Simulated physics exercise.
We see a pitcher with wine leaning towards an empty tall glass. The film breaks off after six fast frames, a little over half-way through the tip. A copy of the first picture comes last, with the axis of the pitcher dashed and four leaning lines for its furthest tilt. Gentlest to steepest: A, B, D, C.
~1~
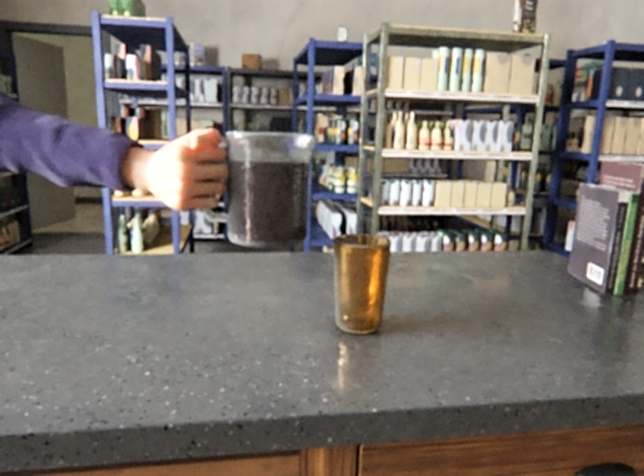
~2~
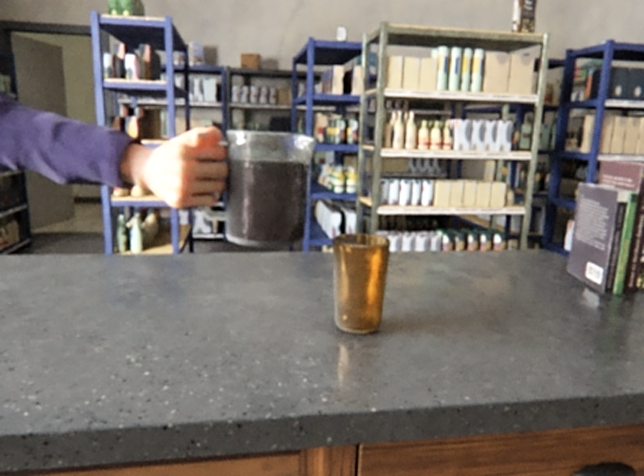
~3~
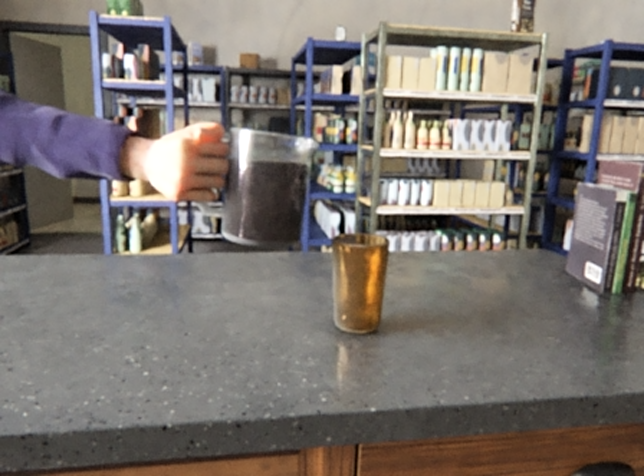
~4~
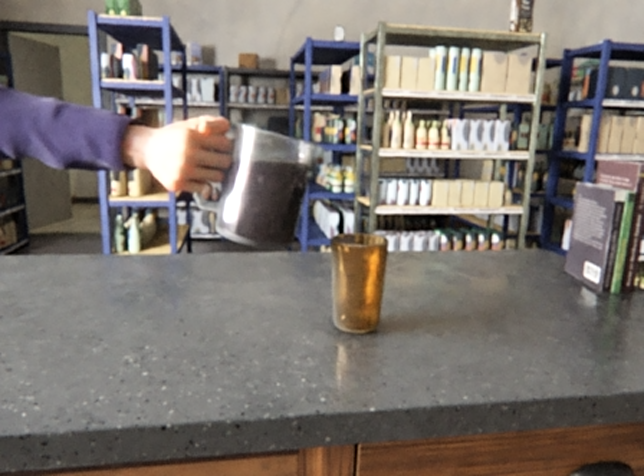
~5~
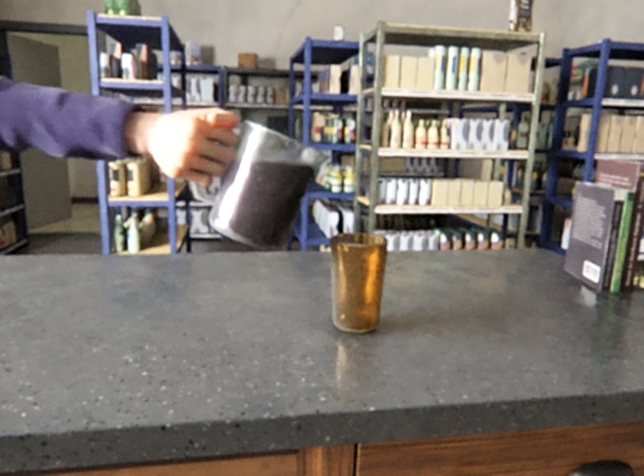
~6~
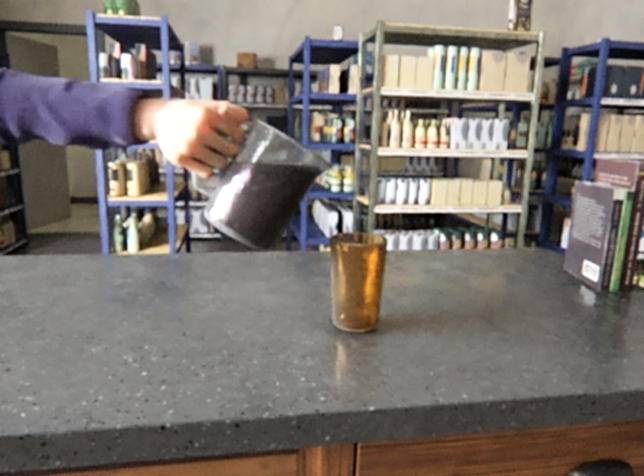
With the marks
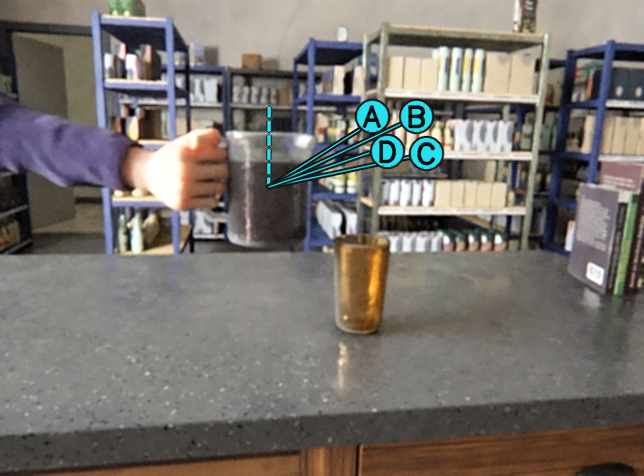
A hand in a purple sleeve, reaching in from the left, holds a clear pitcher of dark liquid upright, then steadily tilts it rightward, its lip lowering slightly. Below and to the right, an empty amber tall glass stands still on a speckled dark grey counter, with books at the right edge. The steady, front-on view shows a room with blue and greenish metal shelves of bottles and boxes behind.
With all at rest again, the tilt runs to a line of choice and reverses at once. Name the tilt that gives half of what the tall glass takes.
The answer is tilt B.
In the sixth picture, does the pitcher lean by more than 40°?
No.
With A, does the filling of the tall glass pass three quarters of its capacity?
No.
In cyan, A at (359, 129); B at (401, 123); C at (410, 157); D at (369, 152).
With A, the tall glass ends with about 36 % of what it can hold.
With B, the tall glass ends with about 52 % of what it can hold.
With C, the tall glass ends with about 82 % of what it can hold; 7 % of the wine is spilt.
With D, the tall glass ends with about 67 % of what it can hold; 3 % of the wine is spilt.
